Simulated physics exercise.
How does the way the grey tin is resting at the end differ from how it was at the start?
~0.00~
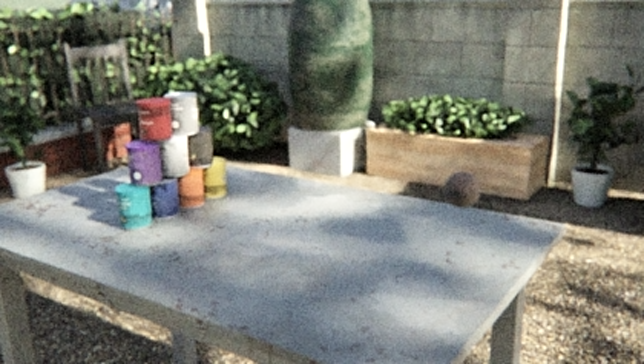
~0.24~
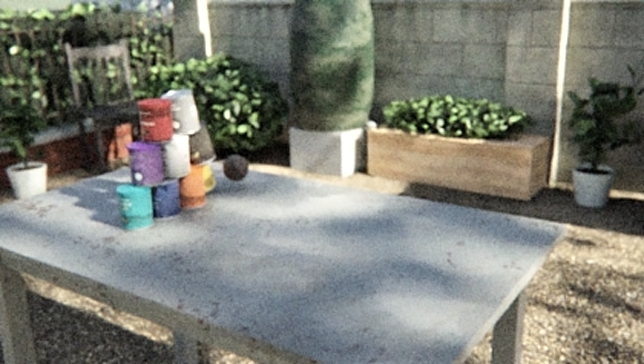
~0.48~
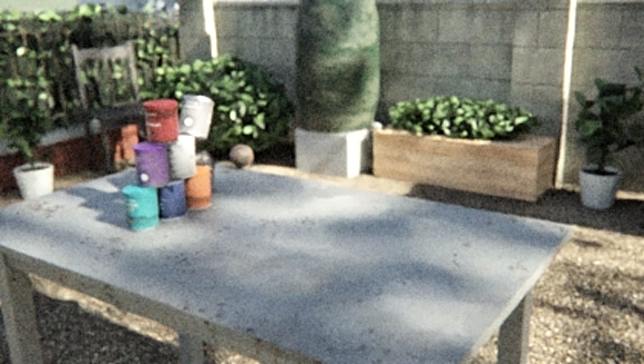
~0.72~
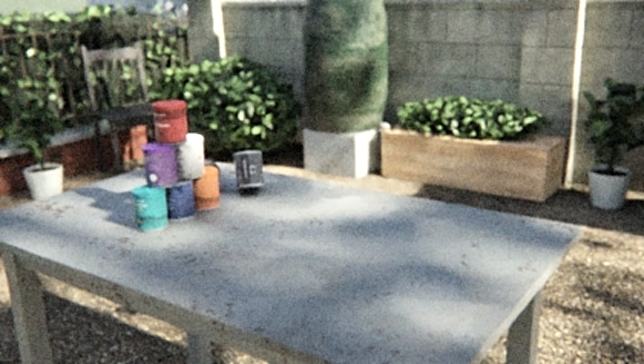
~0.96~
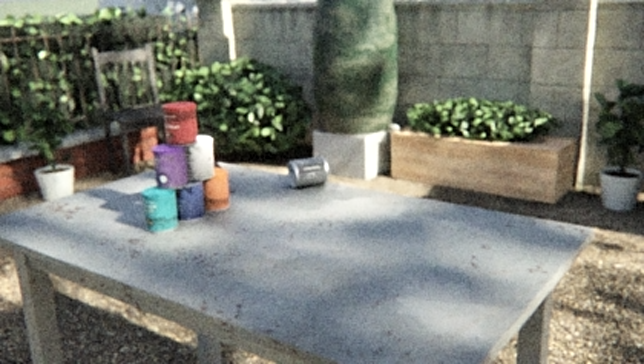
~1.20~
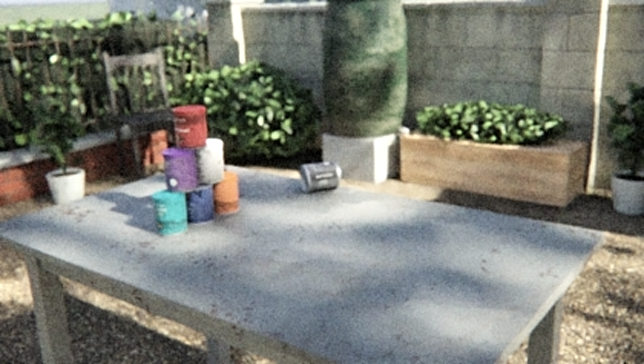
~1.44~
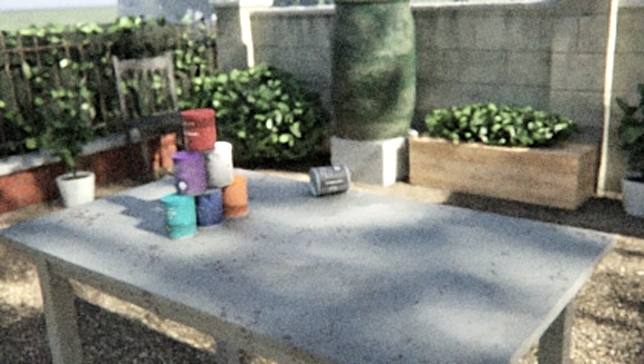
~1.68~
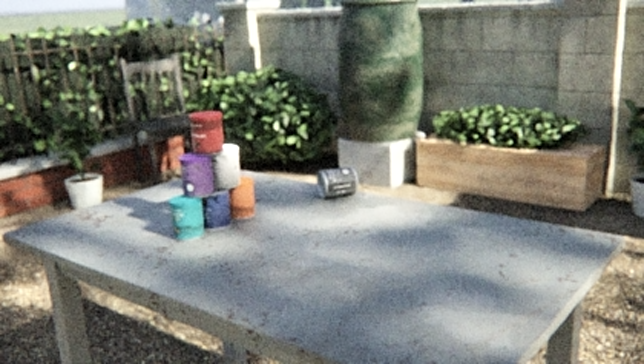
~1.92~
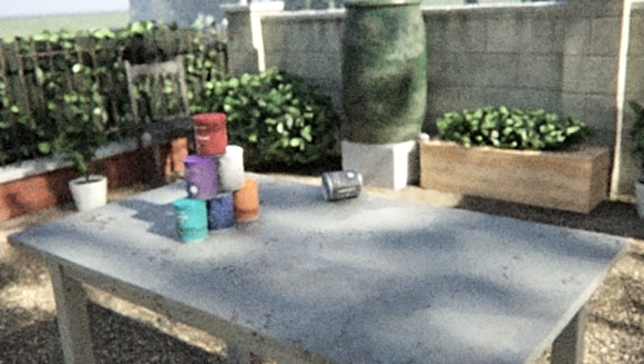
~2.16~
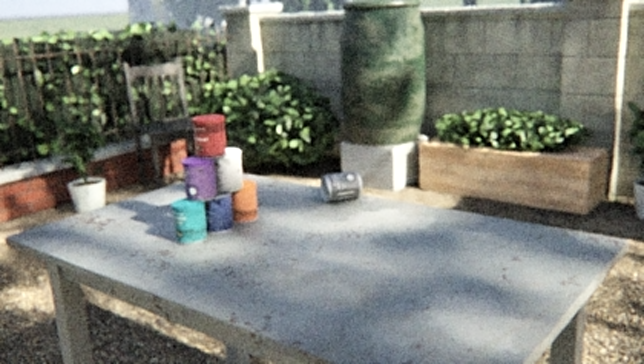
At the start the grey tin stands upright at the top of the stack beside the red tin. At the end it lies on its side on the table, to the right of the stack.
A brown ball flies in low from the right over a pale outdoor table, seen from slightly above, towards a stack of colourful tins near its far left side. Behind stand a block wall, a tall green urn, a planter and potted shrubs. The ball strikes the right side of the stack, and the yellow and black tins are knocked out of view. The grey tin beside the red one at the top tips, drops upside down and tumbles right. It ends lying on its side, while the red, purple, white, turquoise, blue and orange tins remain stacked.
